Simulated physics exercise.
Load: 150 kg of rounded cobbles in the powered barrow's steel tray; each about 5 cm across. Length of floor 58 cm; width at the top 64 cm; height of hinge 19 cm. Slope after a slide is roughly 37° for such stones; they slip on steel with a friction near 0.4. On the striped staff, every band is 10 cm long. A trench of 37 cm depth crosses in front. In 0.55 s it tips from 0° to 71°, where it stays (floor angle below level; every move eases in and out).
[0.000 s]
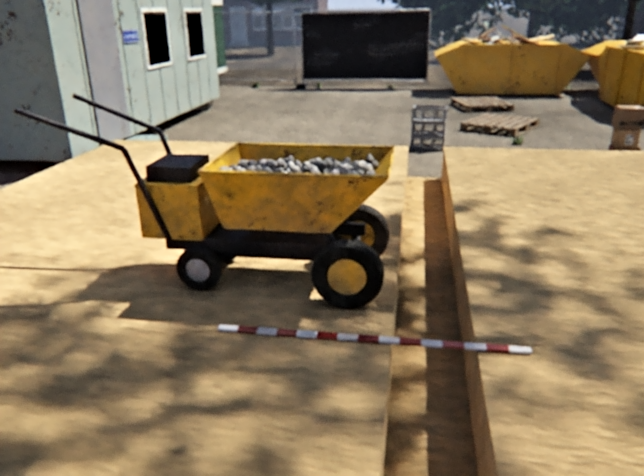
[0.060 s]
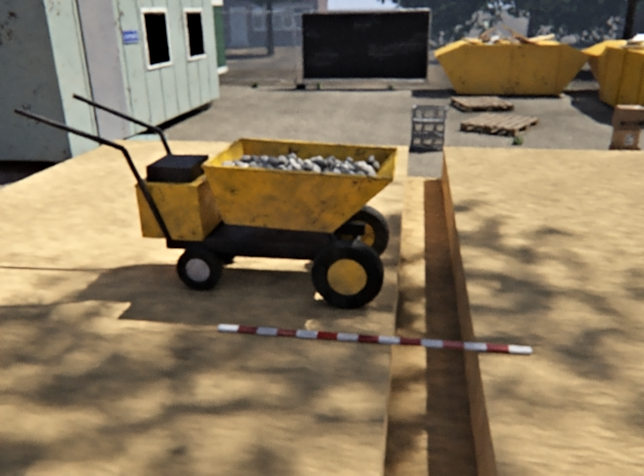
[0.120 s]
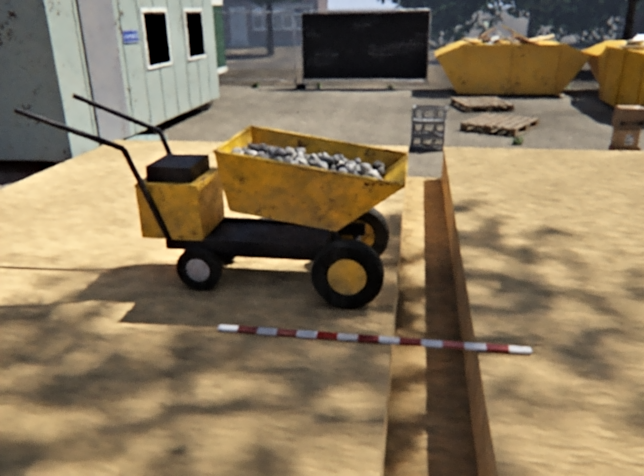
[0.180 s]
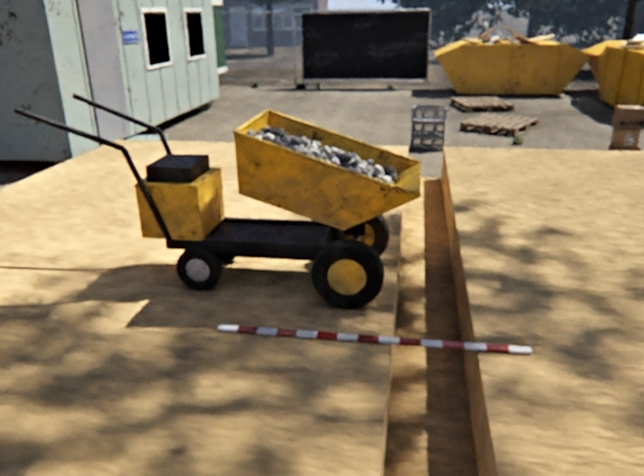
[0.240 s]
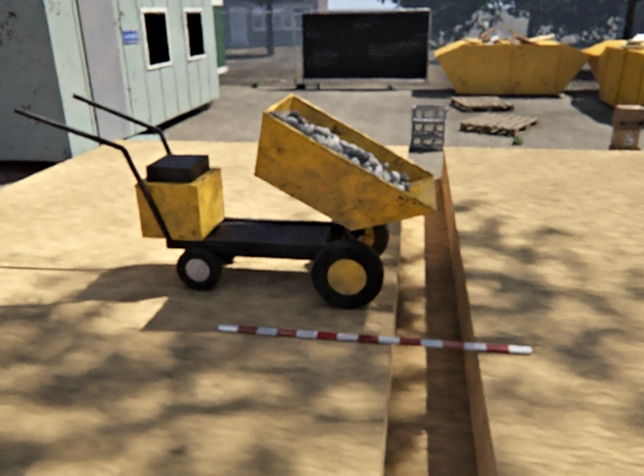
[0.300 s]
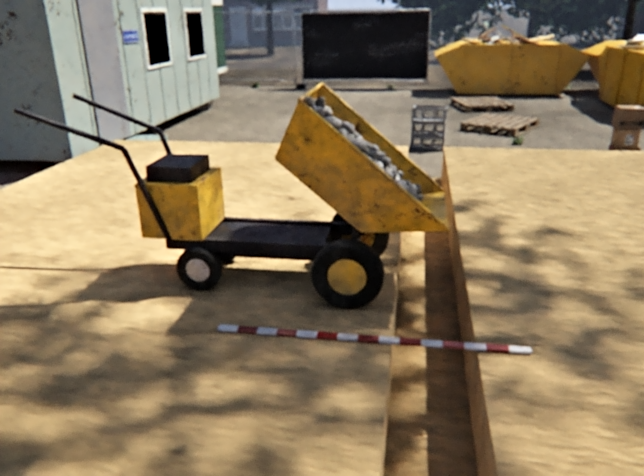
In a paved yard, a small yellow dumper stood beside a narrow trench while its stone-filled tray rose at the back and tilted steeply forward to the right, its front edge lowering over the gap.
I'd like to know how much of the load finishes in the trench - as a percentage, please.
Somewhere near 13 per cent of it finishes in the trench.
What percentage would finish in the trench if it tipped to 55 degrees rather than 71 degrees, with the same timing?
In that case some 15 per cent.
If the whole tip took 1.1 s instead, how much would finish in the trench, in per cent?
It'd be some 25 per cent.
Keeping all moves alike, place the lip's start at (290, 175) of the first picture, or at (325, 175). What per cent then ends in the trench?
First place: Near 90%; second place: Near 70%.
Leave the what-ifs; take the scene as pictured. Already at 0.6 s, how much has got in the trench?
Roughly 0 percent of the load.
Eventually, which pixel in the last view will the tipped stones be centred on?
I'd point somewhere around (543, 289).
After 0.4 s the floor is at 60°; 100 % in the tray; the foremost stones are at (441, 230).
After 0.6 s the floor is at 71°; 71 % in the tray, 1 % in the trench, 28 % past the trench; the foremost stones are at (526, 285).
After 1.0 s the floor is at 71°; 7 % in the tray, 5 % in the trench, 88 % past the trench; the foremost stones are past the picture's edge.
After 3.0 s the floor is at 71°; 0 % in the tray, 13 % in the trench, 87 % past the trench; the foremost stones are past the picture's edge.
